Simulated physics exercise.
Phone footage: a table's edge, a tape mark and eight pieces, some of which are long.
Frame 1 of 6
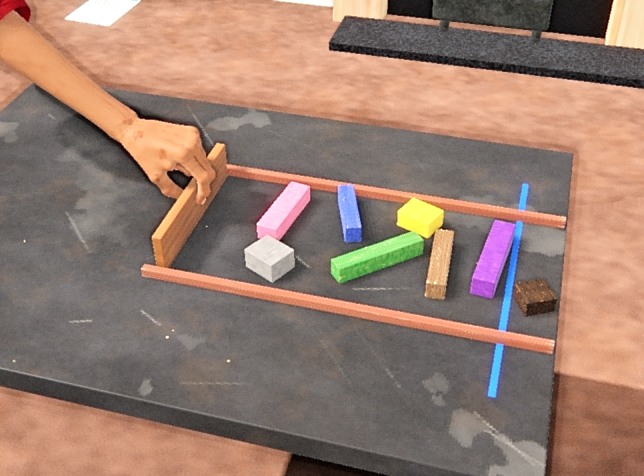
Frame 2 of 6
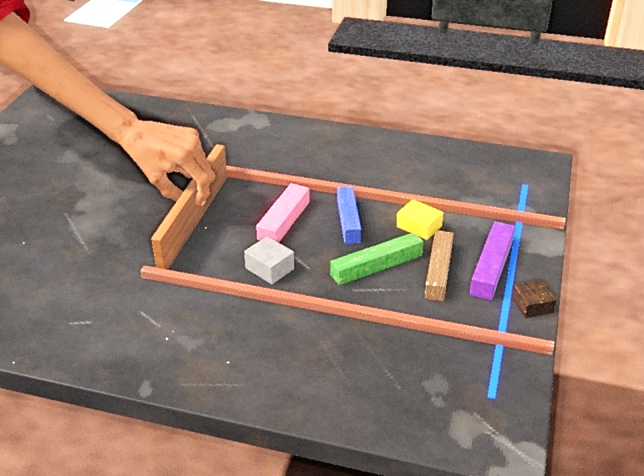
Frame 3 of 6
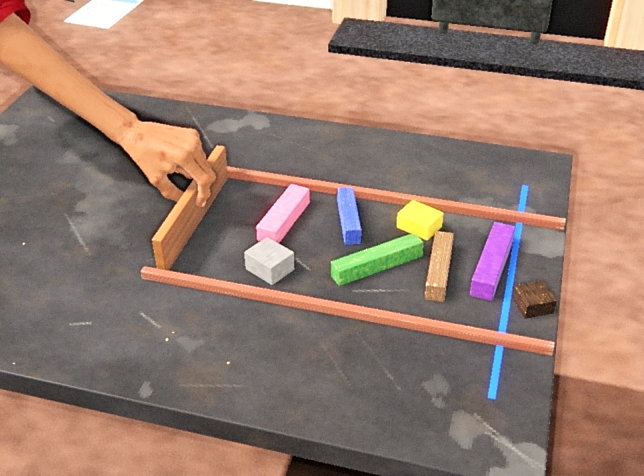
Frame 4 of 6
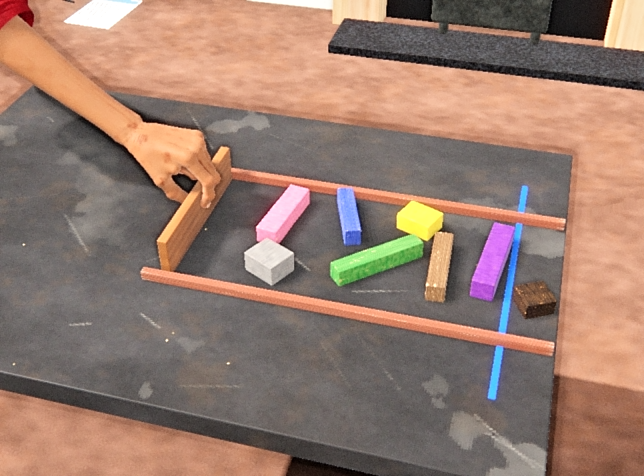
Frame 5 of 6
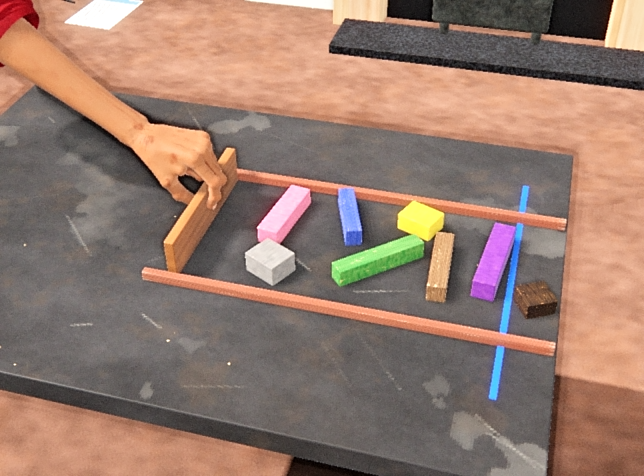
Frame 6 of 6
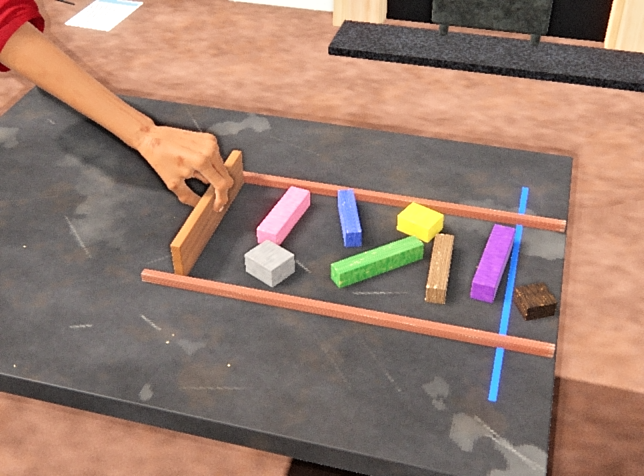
A hand holding a wooden board upright between two reddish rails slides it slightly to the right across a dark tabletop, while the colored blocks and bars ahead of it, near a blue tape line, stay in place.
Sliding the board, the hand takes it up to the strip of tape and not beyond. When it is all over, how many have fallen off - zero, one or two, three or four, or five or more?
By then three or four have fallen off.
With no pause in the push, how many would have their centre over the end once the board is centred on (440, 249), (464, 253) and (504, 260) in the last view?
0; 1; 4.
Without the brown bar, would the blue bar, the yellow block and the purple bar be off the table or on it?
Taking them one by one, the blue bar holds its spot, the yellow block drops away and the purple bar drops away.
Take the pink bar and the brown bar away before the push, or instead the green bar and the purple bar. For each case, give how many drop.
In the first try 2, in the other 2.
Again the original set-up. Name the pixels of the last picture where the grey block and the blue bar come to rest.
Answer: First (528, 303), after that (547, 249).
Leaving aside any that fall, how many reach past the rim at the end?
The count is 1.
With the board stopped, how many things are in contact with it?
Count: 2.
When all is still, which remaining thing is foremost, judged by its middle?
The green bar is foremost.
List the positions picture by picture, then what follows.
The first picture shows black block (534, 297); purple bar (494, 258); brown bar (440, 264); board (193, 204); tape (511, 275).
The second picture shows purple bar (493, 259); blue bar (349, 214).
The third picture shows brown bar (440, 265); yellow block (420, 220).
The fourth picture shows black block (534, 300); pink bar (284, 215).
The fifth picture shows purple bar (494, 260); green bar (378, 260).
The sixth picture shows black block (535, 302); purple bar (494, 262); brown bar (440, 268); board (210, 211); tape (511, 279).
Early on, none off yet; black block at rest near (535, 302); purple bar at rest near (494, 262); brown bar at rest near (440, 268).
A while later, none off yet; black block at rest near (535, 302); purple bar at rest near (494, 262); brown bar at rest near (442, 267).
Further along, none off yet; black block travelled about its own width near (566, 312); purple bar travelled a little near (544, 270); brown bar travelled about its own width near (520, 281).
Finally, the number that fall off is three or four; lost, yellow block, brown bar, purple bar and black block.
